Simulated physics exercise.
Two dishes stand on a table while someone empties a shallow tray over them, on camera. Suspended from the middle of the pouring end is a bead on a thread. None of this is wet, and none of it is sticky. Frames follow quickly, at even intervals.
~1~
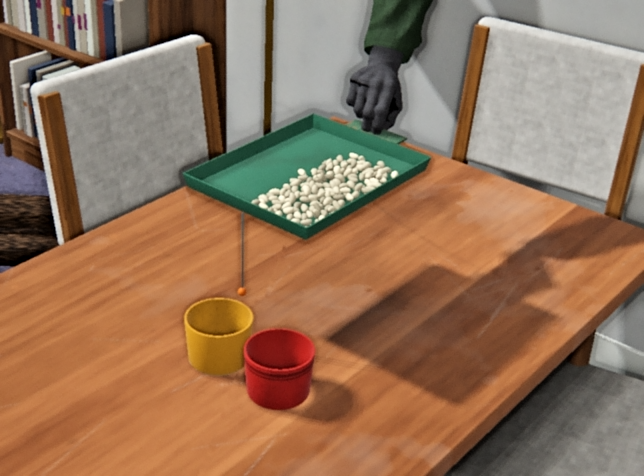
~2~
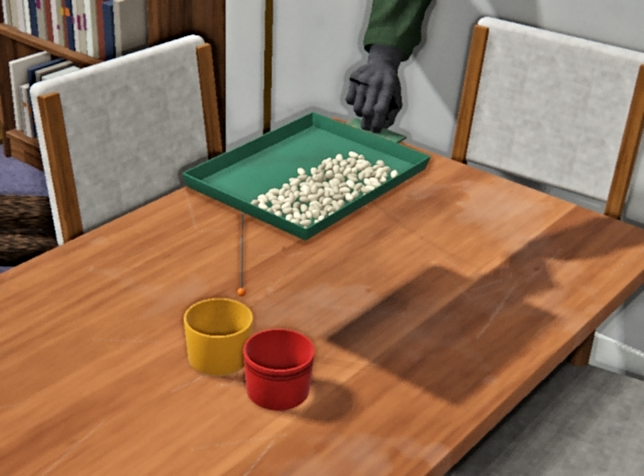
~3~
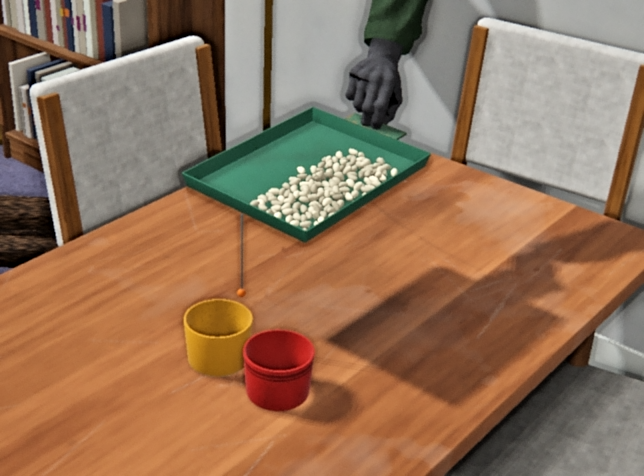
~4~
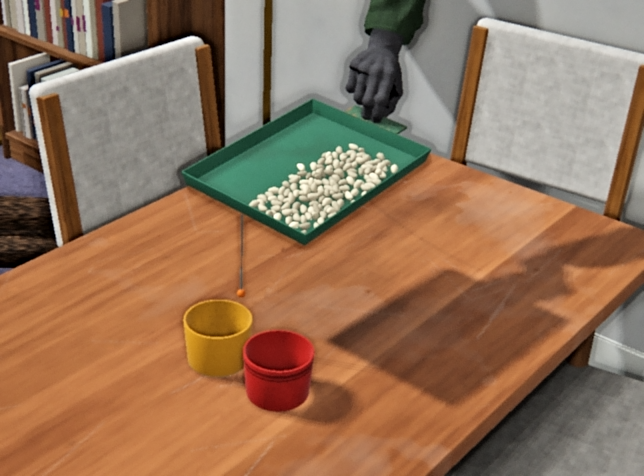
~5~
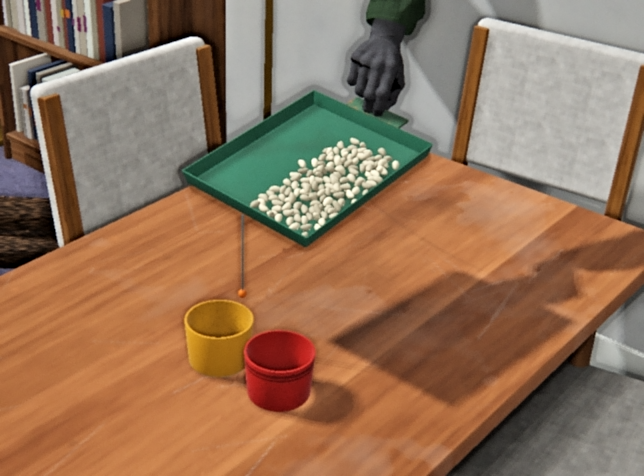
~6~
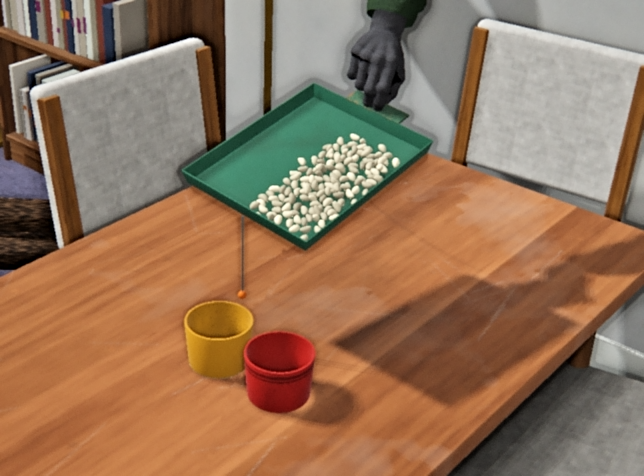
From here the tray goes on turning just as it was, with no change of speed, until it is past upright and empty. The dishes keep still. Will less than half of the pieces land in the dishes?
Yes, only a minority lands there.
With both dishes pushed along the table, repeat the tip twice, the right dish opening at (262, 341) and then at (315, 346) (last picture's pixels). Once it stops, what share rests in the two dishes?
Trial 1 near 20 percent, trial 2 near 60 percent.
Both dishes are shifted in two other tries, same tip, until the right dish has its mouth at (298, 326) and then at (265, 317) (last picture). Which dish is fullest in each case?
Result, try one: The dish further right; try two: The dish further right.
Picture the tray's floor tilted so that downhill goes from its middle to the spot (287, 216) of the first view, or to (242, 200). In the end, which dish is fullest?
Try 1: Right-side dish. Try 2: Left-side dish.
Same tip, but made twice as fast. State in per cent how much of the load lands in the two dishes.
Estimate: Around 10%.
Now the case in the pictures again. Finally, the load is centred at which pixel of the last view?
Once nothing moves, the middle sits near (303, 373).
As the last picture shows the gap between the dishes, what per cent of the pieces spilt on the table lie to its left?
That's roughly 10 per cent of the pieces.
Shortly afterwards, tray tipped steeply; the whole lot on the tray.
Next, tray tipped right over; all but a few on the tray; only a few in the right dish; a little outside both; only a few in the air.
Some moments later, tray tipped past a quarter turn; a little in the right dish; a little in the left dish; the bulk outside both.
In the end, tray tipped past a quarter turn; a little in the right dish; a little in the left dish; the bulk outside both.
